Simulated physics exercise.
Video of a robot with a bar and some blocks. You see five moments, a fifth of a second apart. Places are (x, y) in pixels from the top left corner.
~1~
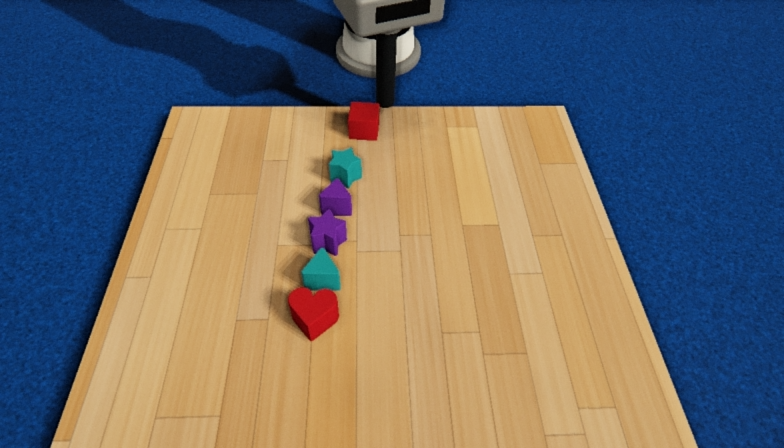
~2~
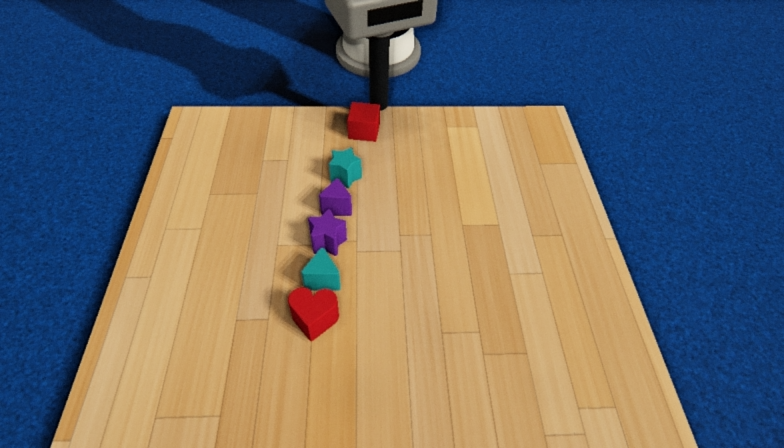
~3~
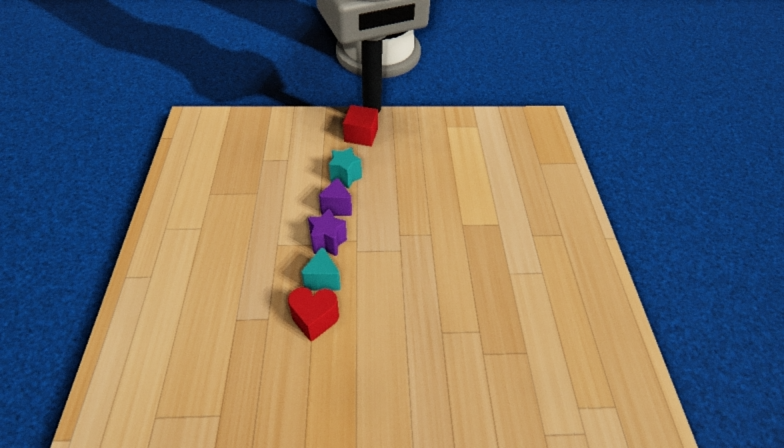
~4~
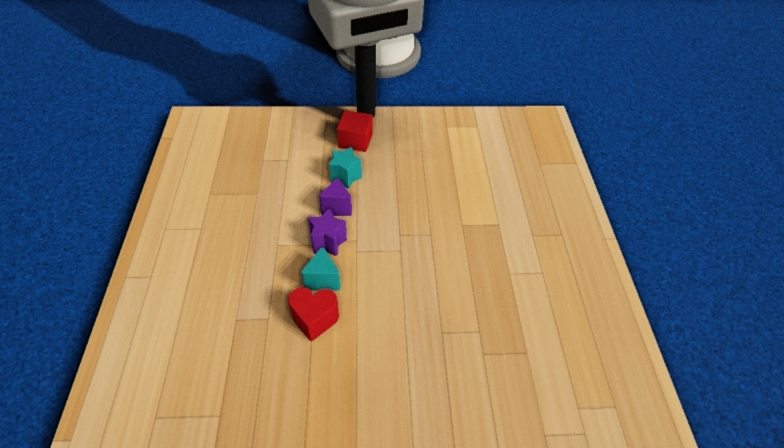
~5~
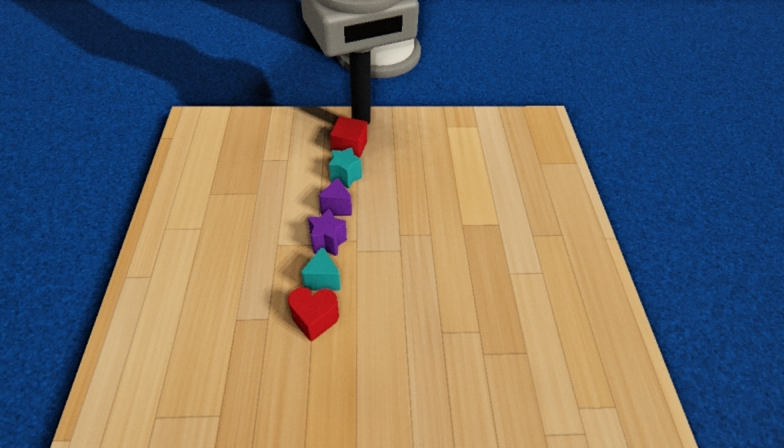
A robot bar pushes the red square block down and slightly left toward the turquoise star.
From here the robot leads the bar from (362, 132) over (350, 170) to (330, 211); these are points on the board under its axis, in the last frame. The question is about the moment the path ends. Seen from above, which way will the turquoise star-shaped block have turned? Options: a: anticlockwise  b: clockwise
a.
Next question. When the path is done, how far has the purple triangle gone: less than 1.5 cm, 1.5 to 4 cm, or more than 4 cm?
I'd go with over 4 cm for this block.
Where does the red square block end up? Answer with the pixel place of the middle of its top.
My prediction: (314, 160).
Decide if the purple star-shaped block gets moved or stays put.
Once the path ends, it is somewhere new.
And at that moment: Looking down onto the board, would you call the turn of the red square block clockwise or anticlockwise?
Viewed from above: Clockwise.
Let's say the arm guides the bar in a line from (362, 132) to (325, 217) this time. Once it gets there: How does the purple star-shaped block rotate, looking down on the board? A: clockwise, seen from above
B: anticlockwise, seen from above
Option A.
The first path, step by step. One third of the way, bar at (354, 145); turquoise star-shaped block at (339, 170), turned 20° anticlockwise; red square block at (332, 149), turned 40° clockwise.
Two thirds of the way, bar at (343, 172); purple triangle at (334, 203); turquoise star-shaped block at (335, 181), turned 35° anticlockwise; red square block at (315, 159), turned 75° clockwise.
At the end, bar at (329, 200); purple star-shaped block at (318, 246); purple triangle at (336, 228), turned 30° clockwise; turquoise star-shaped block at (322, 210), turned 50° anticlockwise; red square block at (314, 160), turned 80° clockwise.
